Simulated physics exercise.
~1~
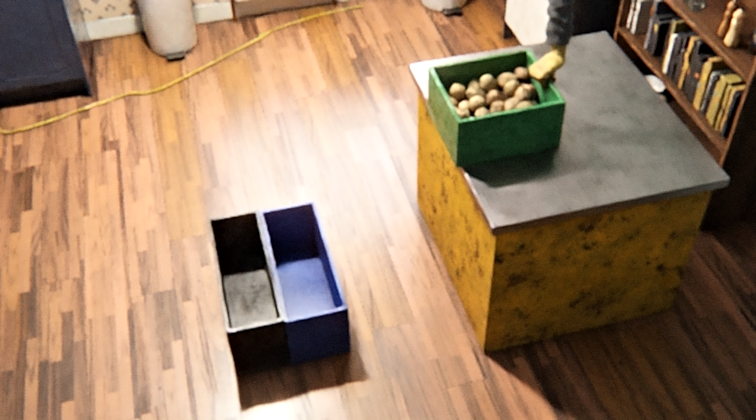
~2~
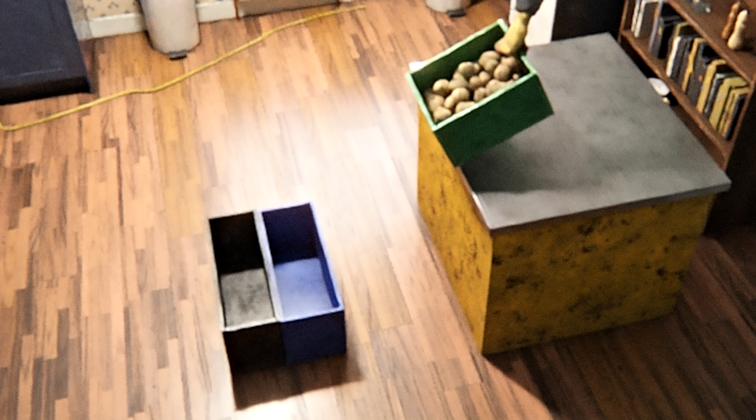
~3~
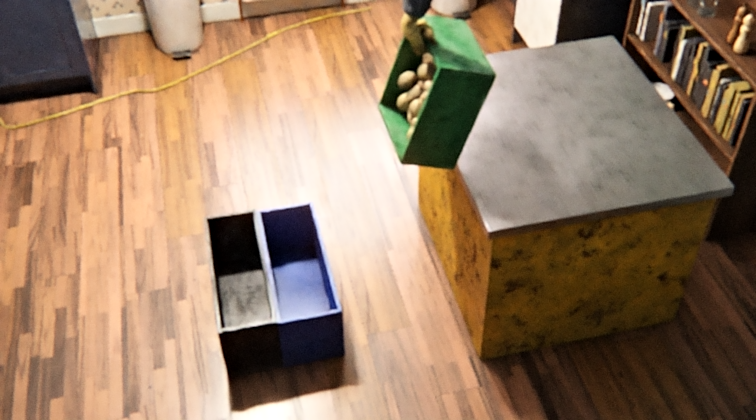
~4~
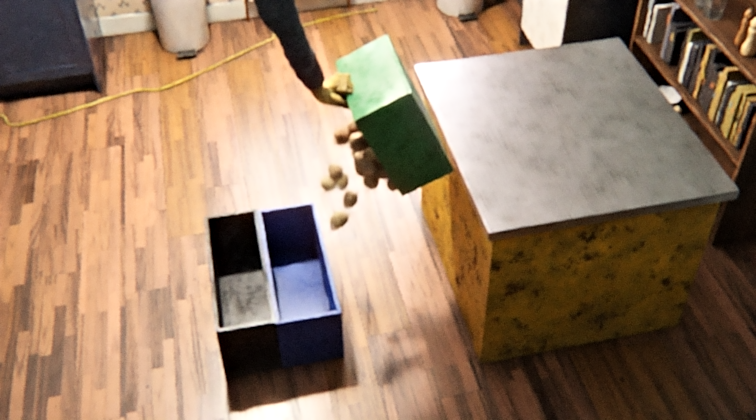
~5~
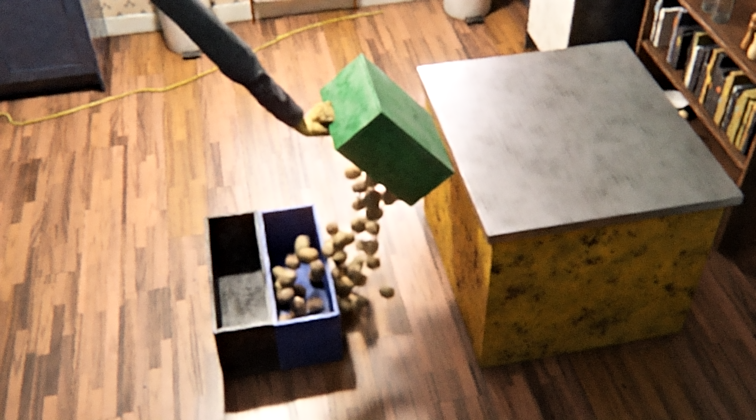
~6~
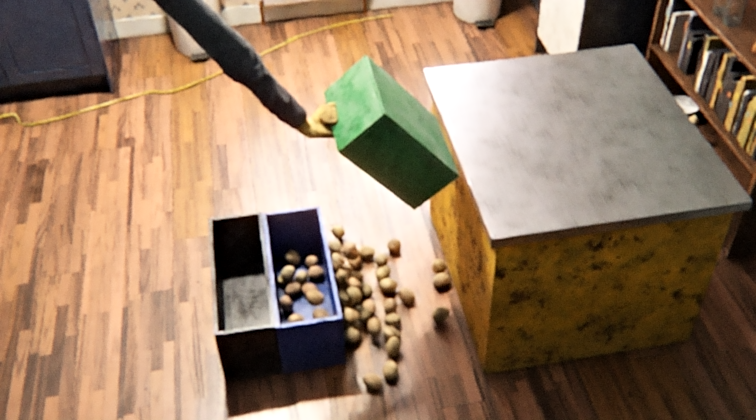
In this clip, a gloved arm lifts a green crate of potato-like pieces off a bench and tips it leftwards until they pour out, some landing in the blue box but more scattering on the floor between it and the bench, leaving the adjoining black tub empty.
